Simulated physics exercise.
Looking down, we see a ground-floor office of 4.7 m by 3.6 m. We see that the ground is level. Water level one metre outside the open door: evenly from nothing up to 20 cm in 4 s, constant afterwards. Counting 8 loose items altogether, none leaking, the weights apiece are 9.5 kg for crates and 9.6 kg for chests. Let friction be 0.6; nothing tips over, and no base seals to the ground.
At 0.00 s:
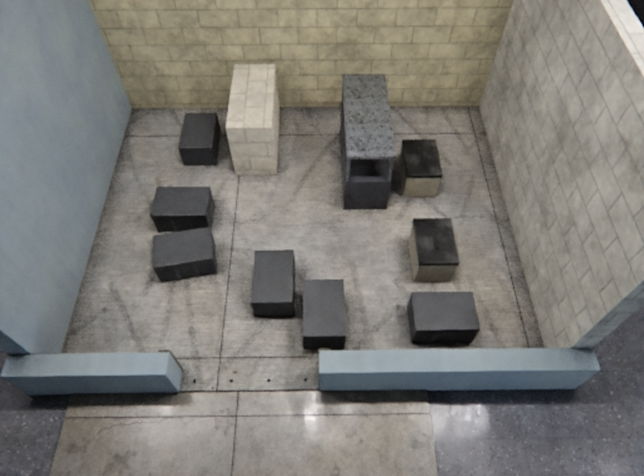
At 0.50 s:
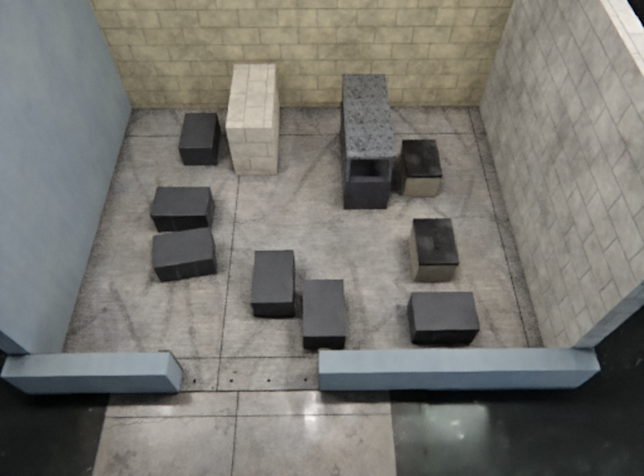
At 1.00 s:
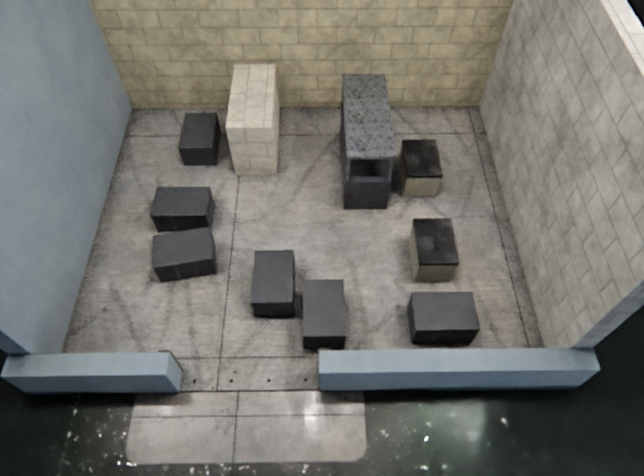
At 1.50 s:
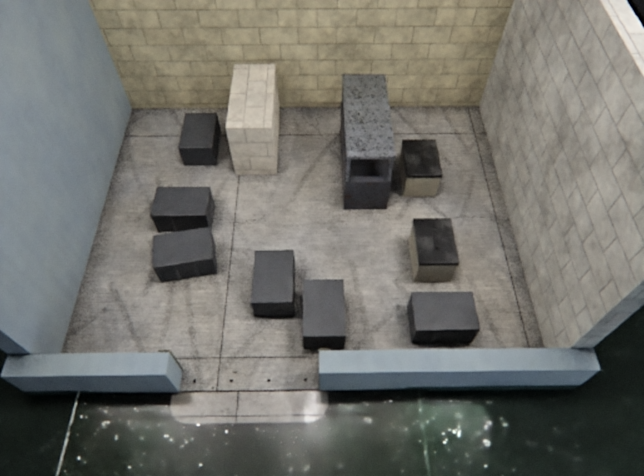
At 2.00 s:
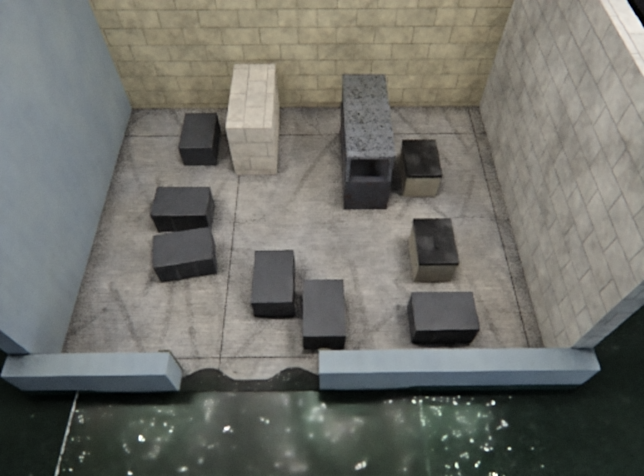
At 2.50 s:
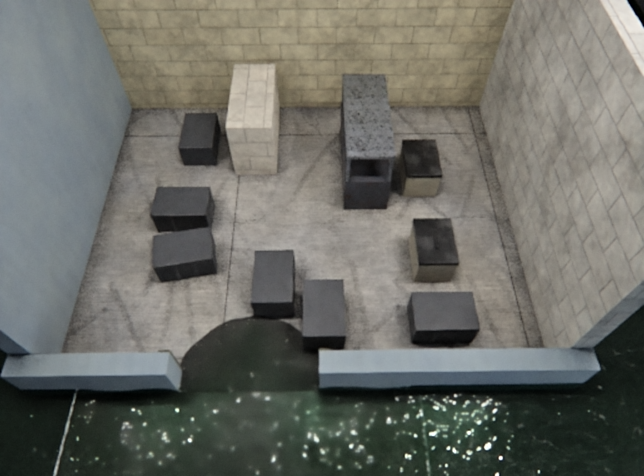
In a small walled room seen from above, dark blocks sat still around two taller ones while dark water spread across the ground outside, then crept through the front gap onto the floor.
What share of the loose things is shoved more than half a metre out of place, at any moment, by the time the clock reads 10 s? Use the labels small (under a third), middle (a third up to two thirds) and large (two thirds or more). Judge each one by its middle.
Middle.
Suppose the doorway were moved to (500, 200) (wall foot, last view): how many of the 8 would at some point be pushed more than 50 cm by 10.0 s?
In that case the number is 6.
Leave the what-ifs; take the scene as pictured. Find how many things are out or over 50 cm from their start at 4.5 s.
1.
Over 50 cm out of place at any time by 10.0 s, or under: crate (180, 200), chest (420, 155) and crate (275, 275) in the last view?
First farther, then not as far, then farther.
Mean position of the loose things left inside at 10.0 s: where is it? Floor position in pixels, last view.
I'd say about (301, 212) in the last view.
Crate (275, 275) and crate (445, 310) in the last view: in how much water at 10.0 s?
About 12 and 2 cm.
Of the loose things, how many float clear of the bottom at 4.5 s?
The count is 0.
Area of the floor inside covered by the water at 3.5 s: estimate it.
Wet: Near 2.0 m2.
After 3.5 s 0 of 8 are over 50 cm from their spots; 0 afloat.
After 4.5 s 1 of 8 are over 50 cm from their spots; 0 afloat.
After 7.0 s 3 of 8 are over 50 cm from their spots; 4 afloat.
After 10.0 s 3 of 8 are over 50 cm from their spots, and 4 have been at some point; 4 afloat.
